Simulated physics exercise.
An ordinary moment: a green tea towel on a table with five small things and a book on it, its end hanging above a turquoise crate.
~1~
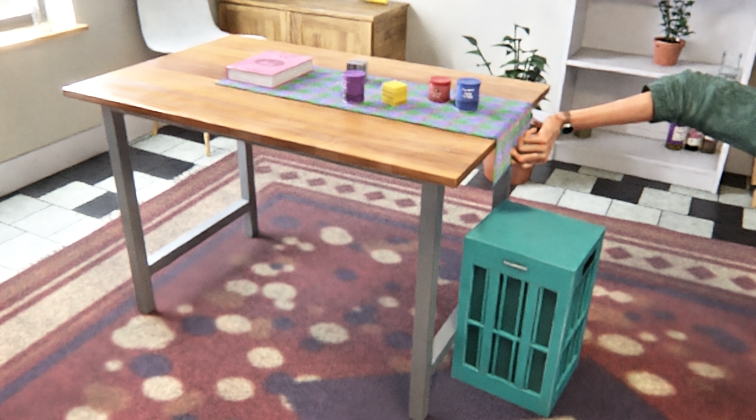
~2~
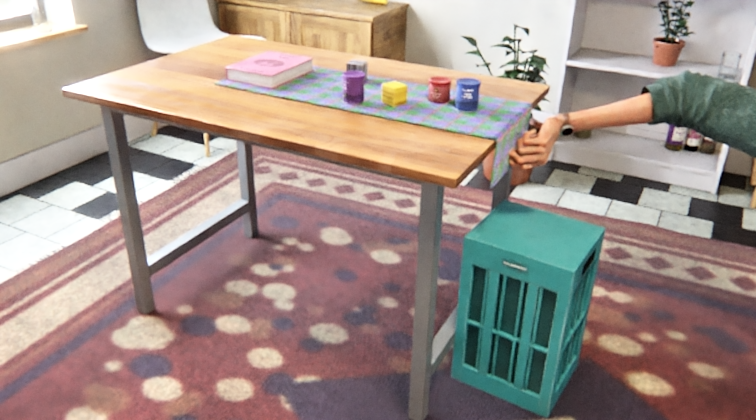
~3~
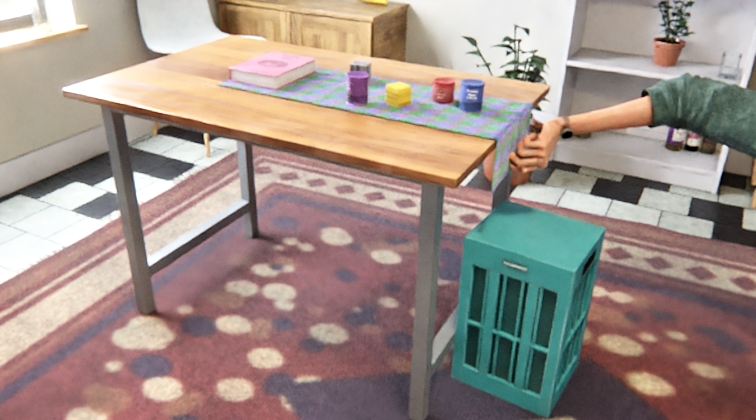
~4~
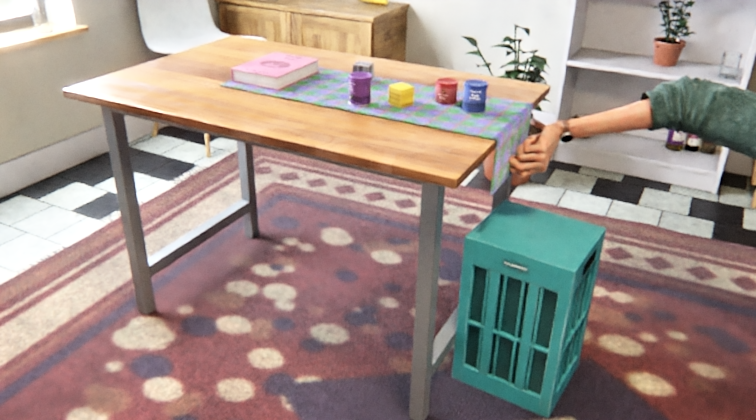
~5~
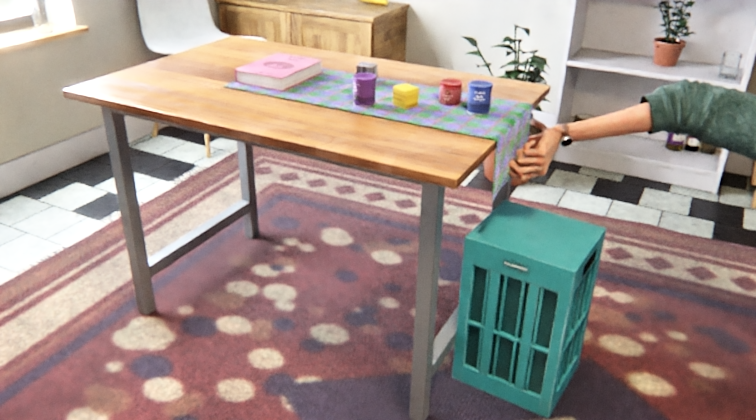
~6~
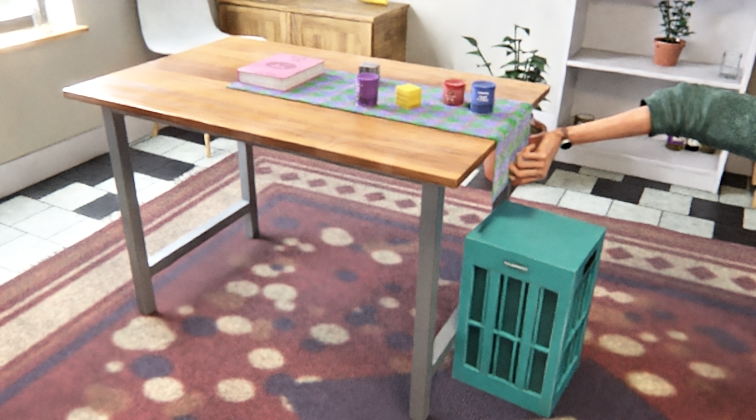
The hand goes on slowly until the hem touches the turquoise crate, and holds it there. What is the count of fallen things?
The count of fallen things is one.
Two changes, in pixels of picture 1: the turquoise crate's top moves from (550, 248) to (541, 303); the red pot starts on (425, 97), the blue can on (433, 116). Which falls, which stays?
The red pot tumbles off; the blue can tumbles off.
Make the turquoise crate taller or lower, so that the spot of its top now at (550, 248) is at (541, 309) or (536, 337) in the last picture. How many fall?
Then 3 and 4.
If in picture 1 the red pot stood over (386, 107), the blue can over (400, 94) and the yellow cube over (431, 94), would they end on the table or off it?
The red pot keeps its place on top, the blue can keeps its place on top, the yellow cube keeps its place on top.
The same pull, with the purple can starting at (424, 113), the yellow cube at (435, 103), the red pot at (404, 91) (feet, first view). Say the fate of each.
The purple can survives; the yellow cube survives; the red pot holds on.
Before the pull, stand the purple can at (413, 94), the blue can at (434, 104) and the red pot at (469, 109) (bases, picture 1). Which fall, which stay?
The purple can stays on; the blue can remains up; the red pot is carried off.
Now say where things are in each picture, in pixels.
Hem (492, 188); blue can (469, 81); red pot (440, 79); yellow cube (395, 84); purple can (354, 73); grey cube (357, 62); top of the crate (550, 248), in the first frame.
Hem (490, 189); blue can (469, 81), in the second frame.
Hem (492, 193); red pot (444, 80), in the third frame.
Hem (490, 196); yellow cube (401, 86); top of the crate (550, 248), in the fourth frame.
Hem (493, 201); purple can (365, 76), in the fifth frame.
Hem (491, 204); blue can (484, 84); red pot (454, 82); yellow cube (409, 87); purple can (367, 76); grey cube (370, 64), in the sixth frame.
Soon after, hem near (507, 204); all still up.
After that, hem on the crate; blue can gone.
In the end, hem on the crate; blue can gone. It carries off one.
